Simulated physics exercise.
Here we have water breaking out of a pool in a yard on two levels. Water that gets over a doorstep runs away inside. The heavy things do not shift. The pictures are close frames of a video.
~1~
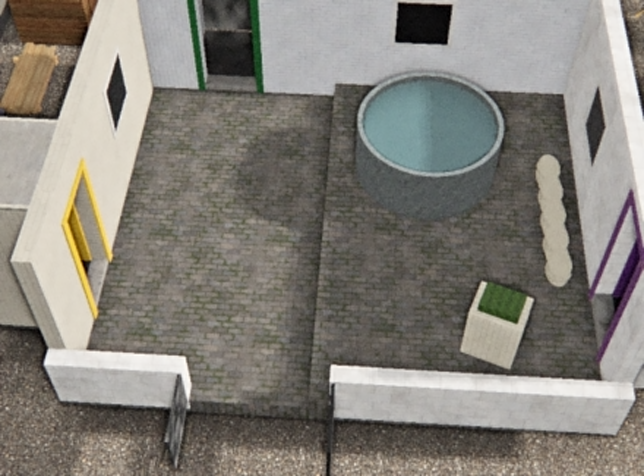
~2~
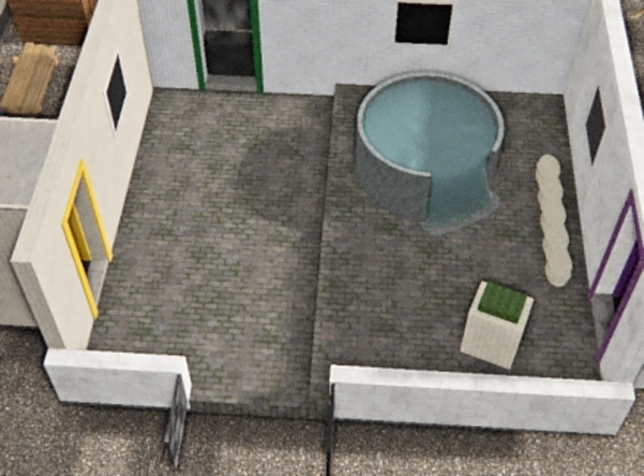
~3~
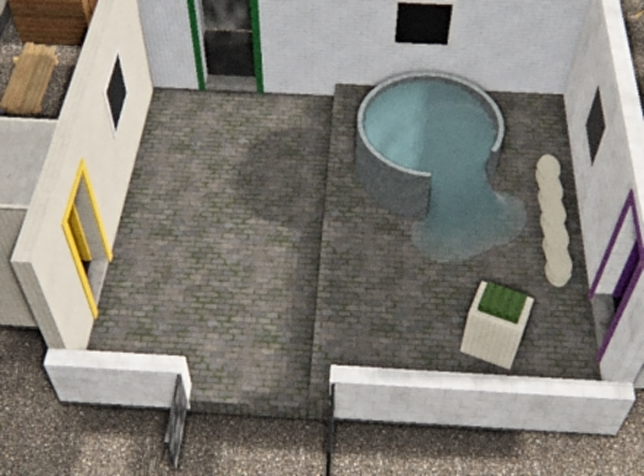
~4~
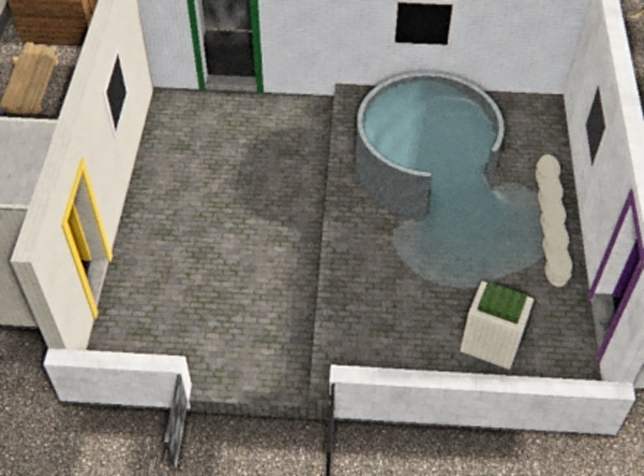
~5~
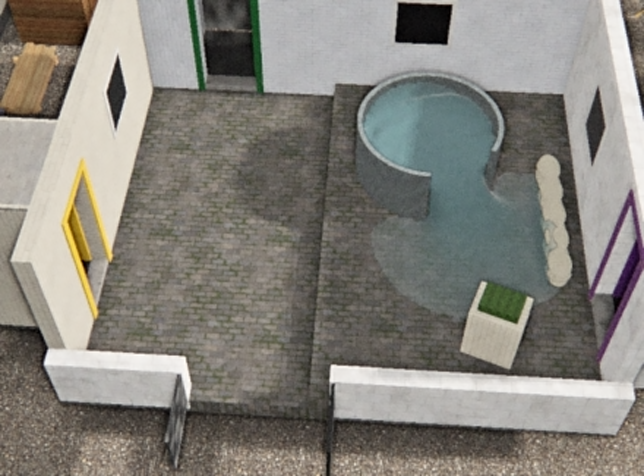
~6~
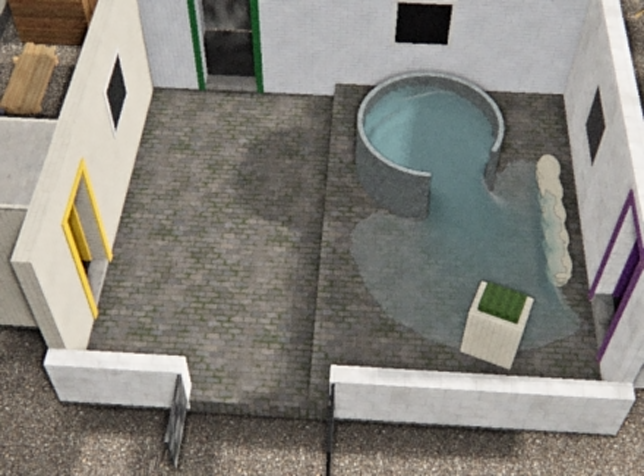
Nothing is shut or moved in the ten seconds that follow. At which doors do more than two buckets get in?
The green door stays under that; the purple door takes more than that; the yellow door takes more than that.
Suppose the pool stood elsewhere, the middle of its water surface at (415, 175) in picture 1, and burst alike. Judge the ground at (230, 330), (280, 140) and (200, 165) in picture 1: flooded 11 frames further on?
As listed: Under water, free of water, clear.
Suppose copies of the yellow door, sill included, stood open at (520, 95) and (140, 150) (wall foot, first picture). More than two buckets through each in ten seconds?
In that order: Floods, keeps below it.
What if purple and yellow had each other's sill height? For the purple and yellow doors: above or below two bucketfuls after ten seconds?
One by one: Purple takes more, yellow lets less in.
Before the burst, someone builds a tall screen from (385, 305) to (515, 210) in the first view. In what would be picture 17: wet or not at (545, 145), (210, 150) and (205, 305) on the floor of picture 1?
One after the other: Flooded, not flooded, covered.
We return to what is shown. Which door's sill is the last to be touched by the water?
That is the green one.
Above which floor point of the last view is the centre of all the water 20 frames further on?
I would point to (446, 257).
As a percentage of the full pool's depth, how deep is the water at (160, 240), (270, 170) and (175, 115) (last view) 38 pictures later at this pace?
In that order: 10, 0 and 4 per cent.
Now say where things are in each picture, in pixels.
The first frame shows the round pool at (430, 126) is whole and still.
In the second frame, water pours out at (461, 196) and has run to (495, 199).
In the third frame, water pours out at (461, 199) and has run to (433, 255).
In the fourth frame, water pours out at (460, 200) and has run to (539, 254).
In the fifth frame, the front is at a hidden place, out from the gap at (460, 200).
In the sixth frame, water pours out at (460, 200) and has run to (572, 328).
A moment on, water covers 25 % of the floor; the green door not reached, the purple door wet at the sill, nothing in, the yellow door not reached.
Next, water covers 30 % of the floor; the green door not reached, the purple door under two buckets in, the yellow door not reached.
Then, water covers 50 % of the floor; the green door not reached, the purple door over two buckets in, the yellow door not reached.
Later, water covers 75 % of the floor; the green door not reached, the purple door far over two buckets in, the yellow door over two buckets in.
In the end, water covers 90 % of the floor; the green door under two buckets in, the purple door far over two buckets in, the yellow door far over two buckets in.
